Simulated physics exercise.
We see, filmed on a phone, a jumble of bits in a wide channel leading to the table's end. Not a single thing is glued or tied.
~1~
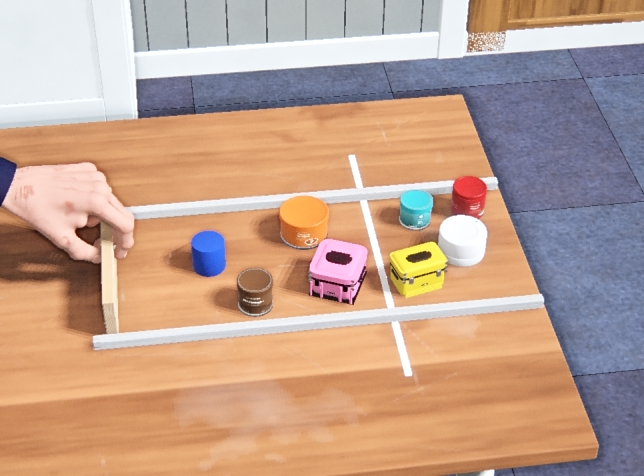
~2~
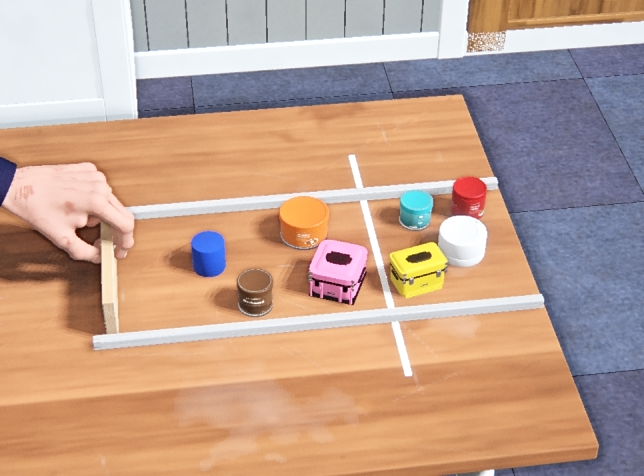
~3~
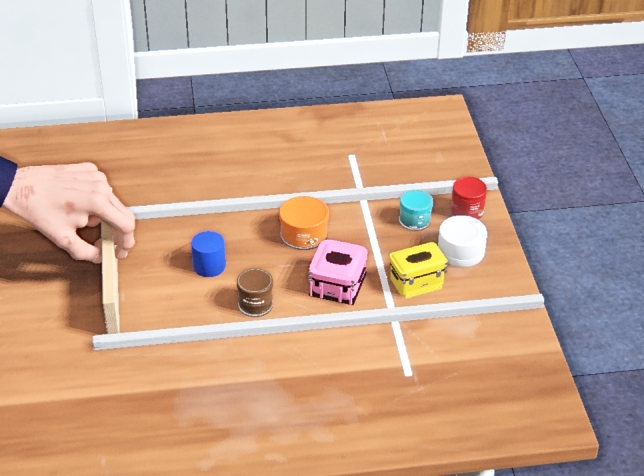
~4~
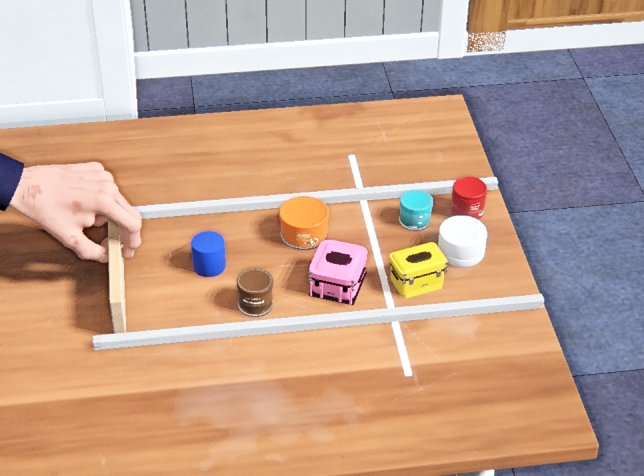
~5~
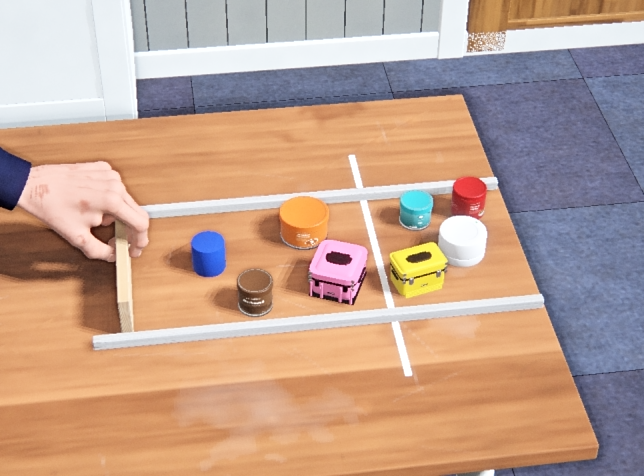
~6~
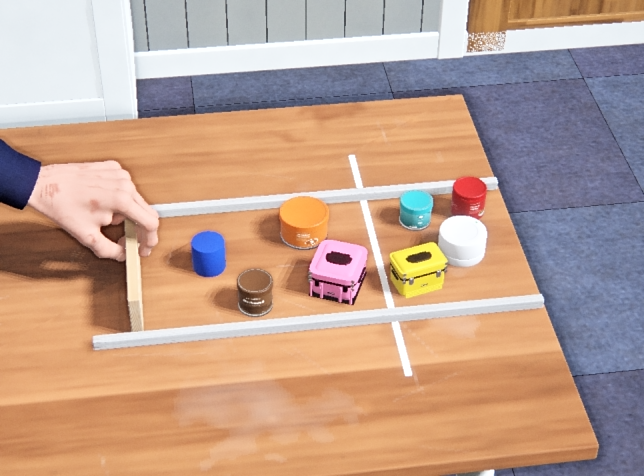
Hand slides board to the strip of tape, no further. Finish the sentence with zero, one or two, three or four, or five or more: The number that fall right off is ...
The number that fall right off is zero.
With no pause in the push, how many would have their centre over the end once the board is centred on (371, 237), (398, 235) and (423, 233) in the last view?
Per position: 0 / 0 / 1.
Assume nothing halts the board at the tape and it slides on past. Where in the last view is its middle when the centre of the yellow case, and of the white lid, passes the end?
(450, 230) and then (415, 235), give or take.
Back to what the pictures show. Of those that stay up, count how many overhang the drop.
Counting them gives 0.
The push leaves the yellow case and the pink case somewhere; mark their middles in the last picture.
The yellow case finishes at (472, 249); the pink case finishes at (429, 265).
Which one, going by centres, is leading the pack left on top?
The foremost one is the white lid.
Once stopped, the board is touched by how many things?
Well, it touches 3.
Soon after, none off yet; red tub at rest near (469, 199); white lid at rest near (462, 241); turquoise tin at rest near (416, 210).
At rest, the number that fall off is zero.
